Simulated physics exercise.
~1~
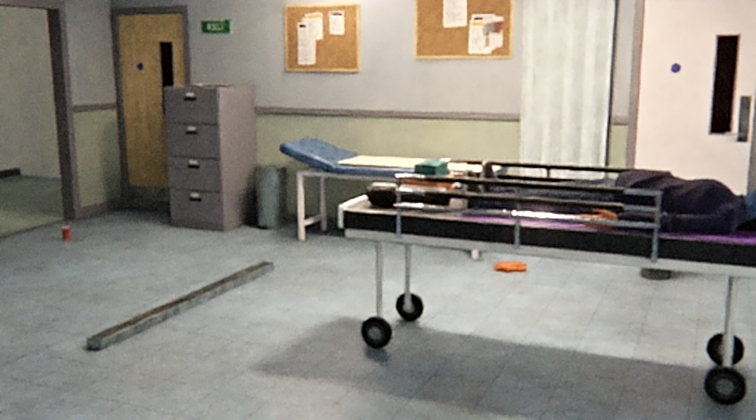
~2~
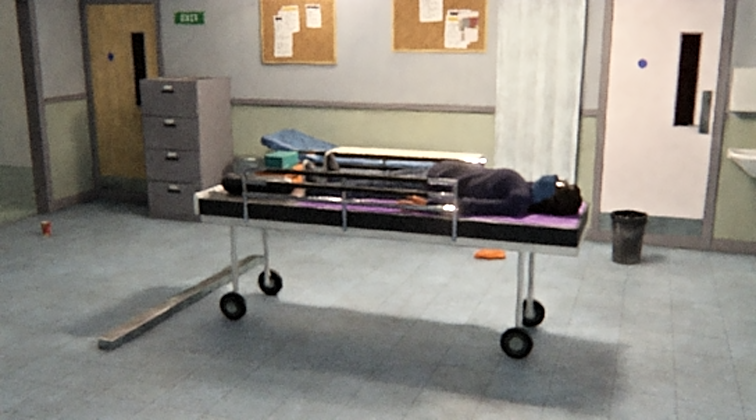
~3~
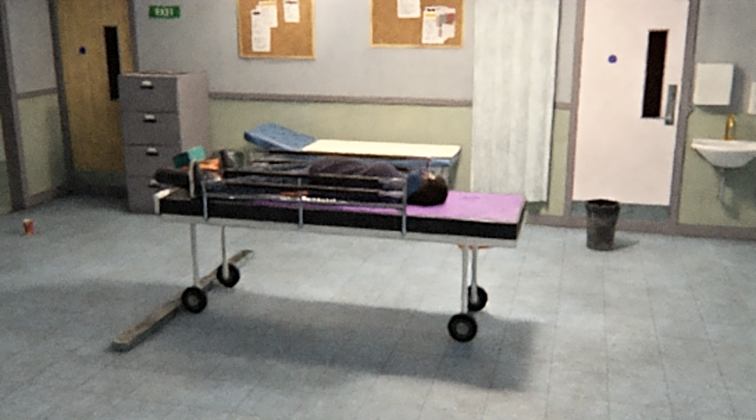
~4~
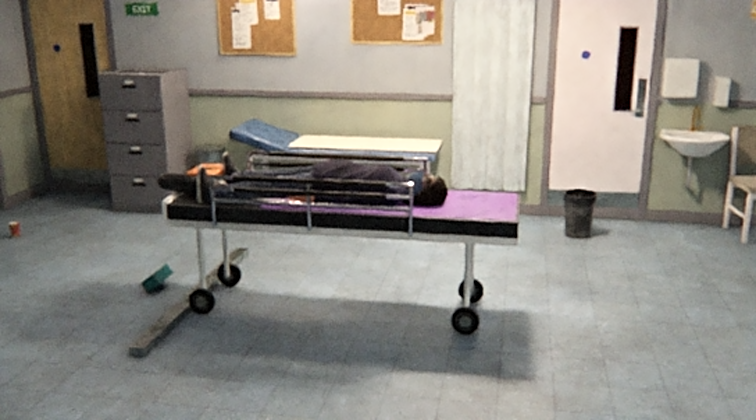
A hospital trolley carrying a limp person rolled left across a clinic-like room and halted at a wooden bar on the floor, and the person slid toward the left end as a small teal box tipped off and dropped to the floor.
